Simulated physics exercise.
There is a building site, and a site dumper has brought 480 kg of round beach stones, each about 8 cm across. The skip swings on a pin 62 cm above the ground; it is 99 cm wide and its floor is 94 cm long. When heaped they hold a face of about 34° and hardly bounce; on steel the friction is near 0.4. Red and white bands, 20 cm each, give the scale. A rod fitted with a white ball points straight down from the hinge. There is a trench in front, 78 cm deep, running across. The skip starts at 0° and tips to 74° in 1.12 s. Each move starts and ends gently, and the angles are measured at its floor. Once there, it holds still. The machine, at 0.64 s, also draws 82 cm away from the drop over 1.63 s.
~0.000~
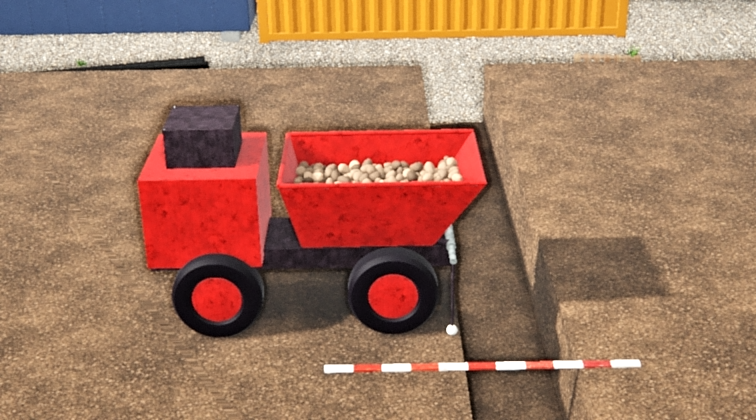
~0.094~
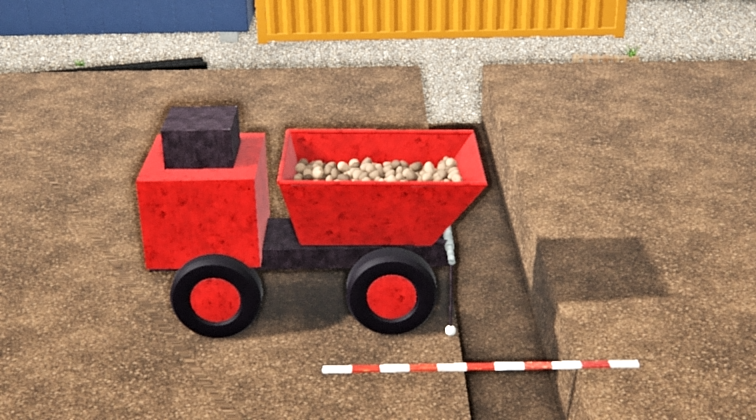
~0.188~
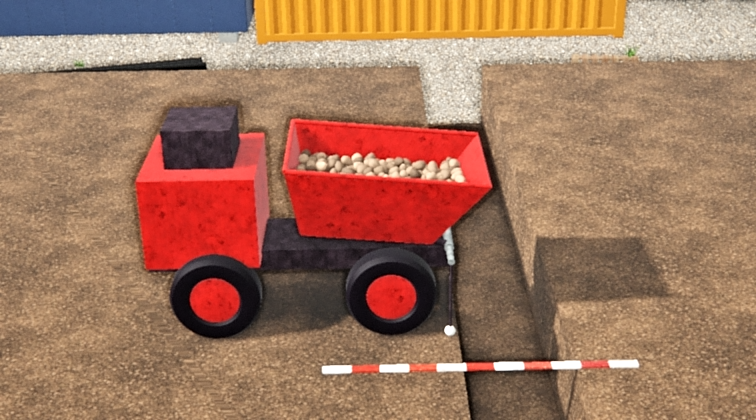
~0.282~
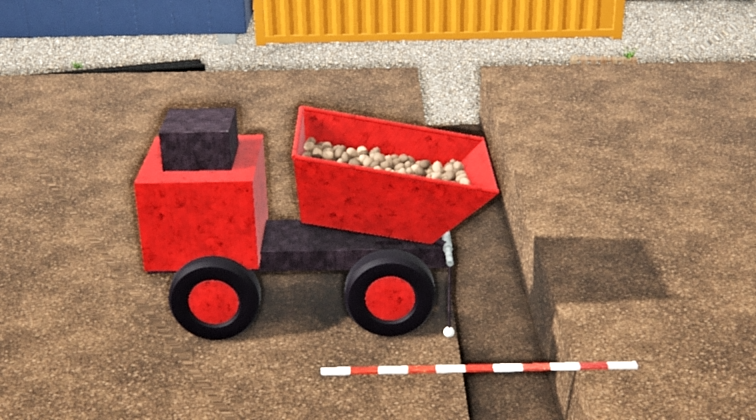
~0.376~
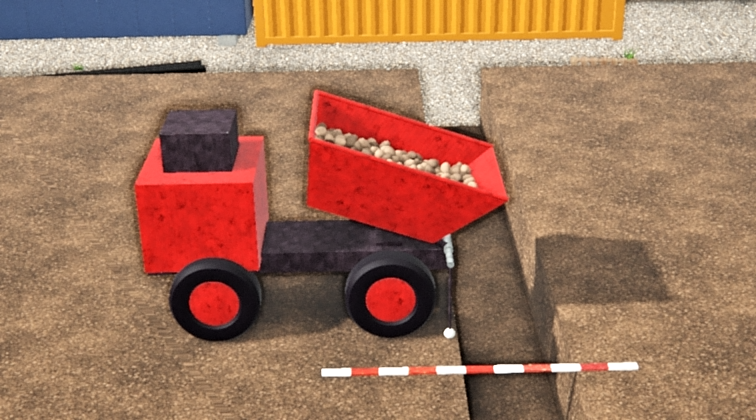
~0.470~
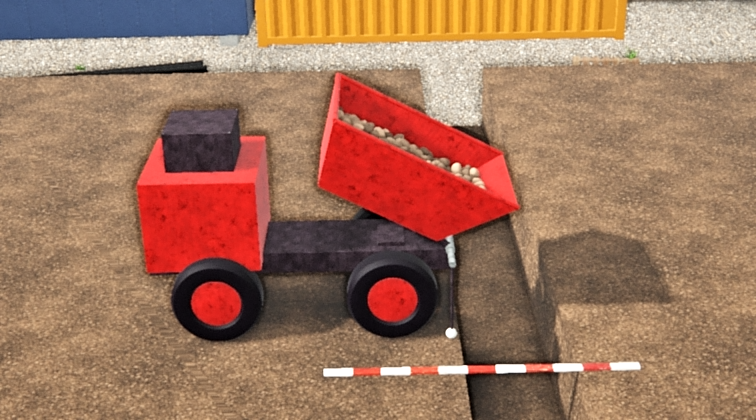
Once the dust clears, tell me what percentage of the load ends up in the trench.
I would put it at 65 %.
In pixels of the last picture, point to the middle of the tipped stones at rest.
I'd point somewhere around (536, 370).
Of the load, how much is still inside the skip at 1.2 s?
Still inside: Around 65 %.
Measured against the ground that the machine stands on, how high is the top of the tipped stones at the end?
About 14 cm higher than the ground.
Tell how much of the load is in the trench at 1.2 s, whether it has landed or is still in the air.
Close to 25 per cent at that time.
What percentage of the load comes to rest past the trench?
I'd put it at around 35 per cent.
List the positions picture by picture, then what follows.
Lip at (486, 183), floor tilted 0°, highest stones at (362, 172), in the first picture.
Lip at (486, 184), floor tilted 1°, highest stones at (341, 170); the stones move at 0.3 m/s on average, in the second picture.
Lip at (491, 187), floor tilted 6°, highest stones at (331, 162); the stones move at 0.6 m/s on average, in the third picture.
The skip is at 12°, its lip at (498, 192); the top of the load is at (324, 152); the stones move at 0.8 m/s on average, in the fourth picture.
Lip at (508, 200), floor tilted 19°, highest stones at (328, 137); the stones move at 1.0 m/s on average, in the fifth picture.
The skip is at 28°, its lip at (518, 208); the top of the load is at (345, 121); the stones move at 1.1 m/s on average, in the sixth picture.
After 0.8 s the floor is at 62°; 100 % in the skip; the foremost stones are at (515, 225).
After 1.2 s the floor is at 74°; 66 % in the skip, 25 % in the trench, 10 % past the trench; the foremost stones are at (588, 299).
After 2.7 s the floor is at 74°; 0 % in the skip, 3 % short of the trench, 62 % in the trench, 35 % past the trench; the foremost stones are past the picture's edge.
After 5.3 s the floor is at 74°; 0 % in the skip, 2 % short of the trench, 63 % in the trench, 35 % past the trench; the foremost stones are past the picture's edge.
